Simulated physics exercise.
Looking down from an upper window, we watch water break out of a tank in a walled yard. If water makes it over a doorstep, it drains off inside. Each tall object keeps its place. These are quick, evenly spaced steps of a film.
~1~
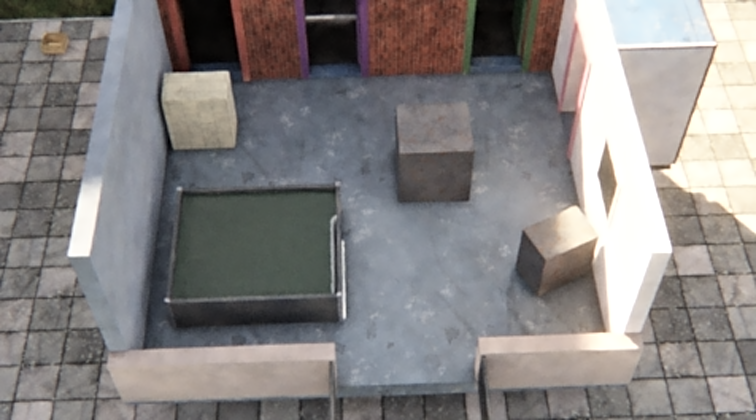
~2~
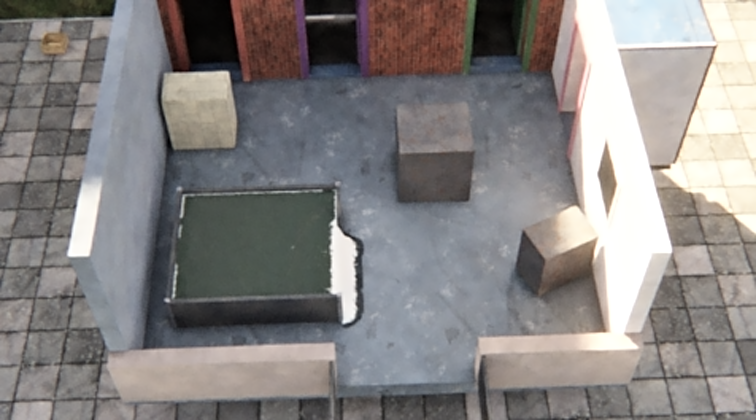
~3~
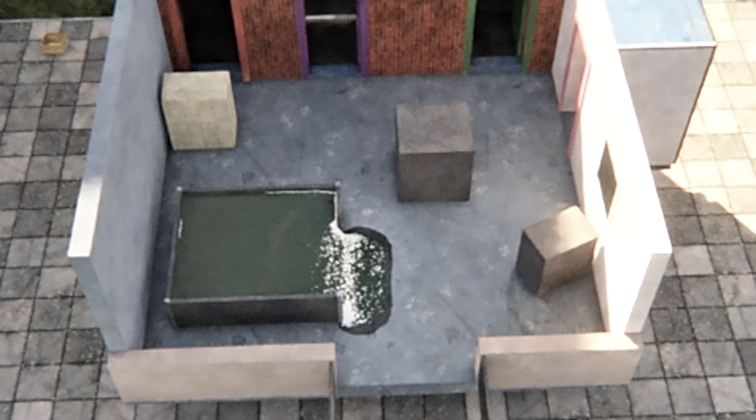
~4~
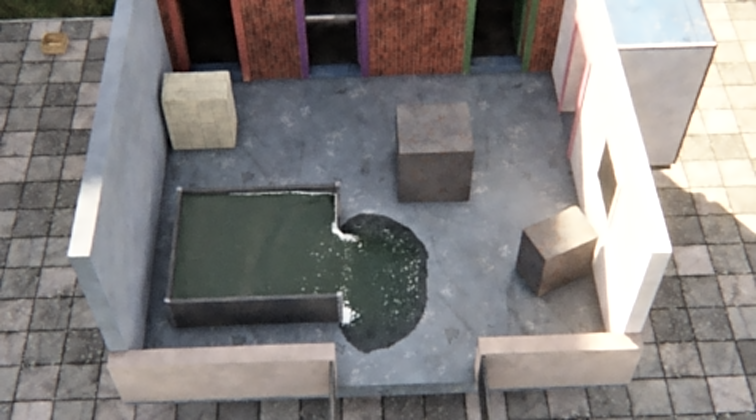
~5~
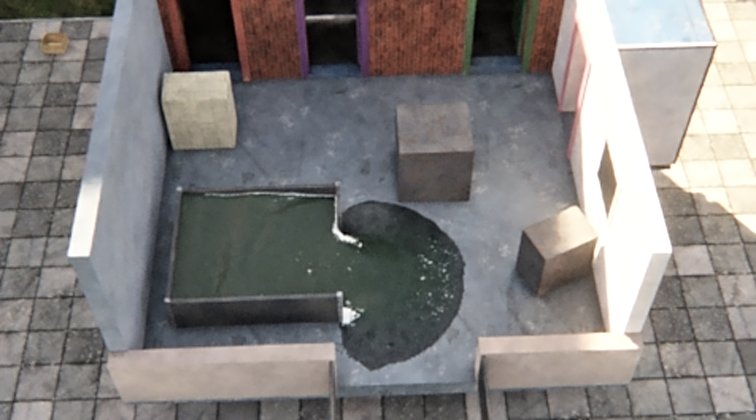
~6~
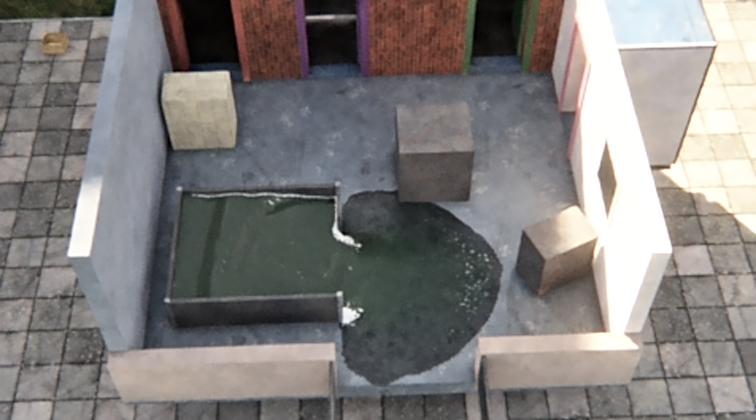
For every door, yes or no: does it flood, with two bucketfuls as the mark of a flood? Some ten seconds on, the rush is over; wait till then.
Pink door: Yes, red door: No, purple door: No, green door: No.
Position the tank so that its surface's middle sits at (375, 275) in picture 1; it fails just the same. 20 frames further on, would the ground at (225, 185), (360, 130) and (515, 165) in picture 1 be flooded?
Taking the three spots in turn, I'd say spared, then spared, then drenched.
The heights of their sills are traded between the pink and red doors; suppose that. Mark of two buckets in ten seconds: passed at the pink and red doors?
Here's how I see it: The pink door does not reach it, the red door does not reach it.
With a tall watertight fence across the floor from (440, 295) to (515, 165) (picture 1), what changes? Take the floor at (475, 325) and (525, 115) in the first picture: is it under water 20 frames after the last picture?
As listed: Under water, covered.
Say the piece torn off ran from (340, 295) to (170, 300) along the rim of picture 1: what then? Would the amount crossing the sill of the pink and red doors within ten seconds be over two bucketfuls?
So here's how it goes: Pink stays within bounds, while red stays within bounds.
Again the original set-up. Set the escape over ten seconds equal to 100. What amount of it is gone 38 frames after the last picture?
Roughly 55 percent.
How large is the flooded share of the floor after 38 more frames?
I make it 65 per cent.
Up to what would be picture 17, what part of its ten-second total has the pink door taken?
Around 0 percent.
A moment on, water covers 30 % of the floor; the pink door not reached, the red door not reached, the purple door not reached, the green door not reached.
Next, water covers 35 % of the floor; the pink door wet at the sill, nothing in, the red door not reached, the purple door not reached, the green door not reached.
Then, water covers 45 % of the floor; the pink door under two buckets in, the red door not reached, the purple door not reached, the green door wet at the sill, nothing in.
Later, water covers 65 % of the floor; the pink door under two buckets in, the red door not reached, the purple door wet at the sill, nothing in, the green door under two buckets in.
In the end, water covers 85 % of the floor; the pink door over two buckets in, the red door wet at the sill, nothing in, the purple door wet at the sill, nothing in, the green door under two buckets in.
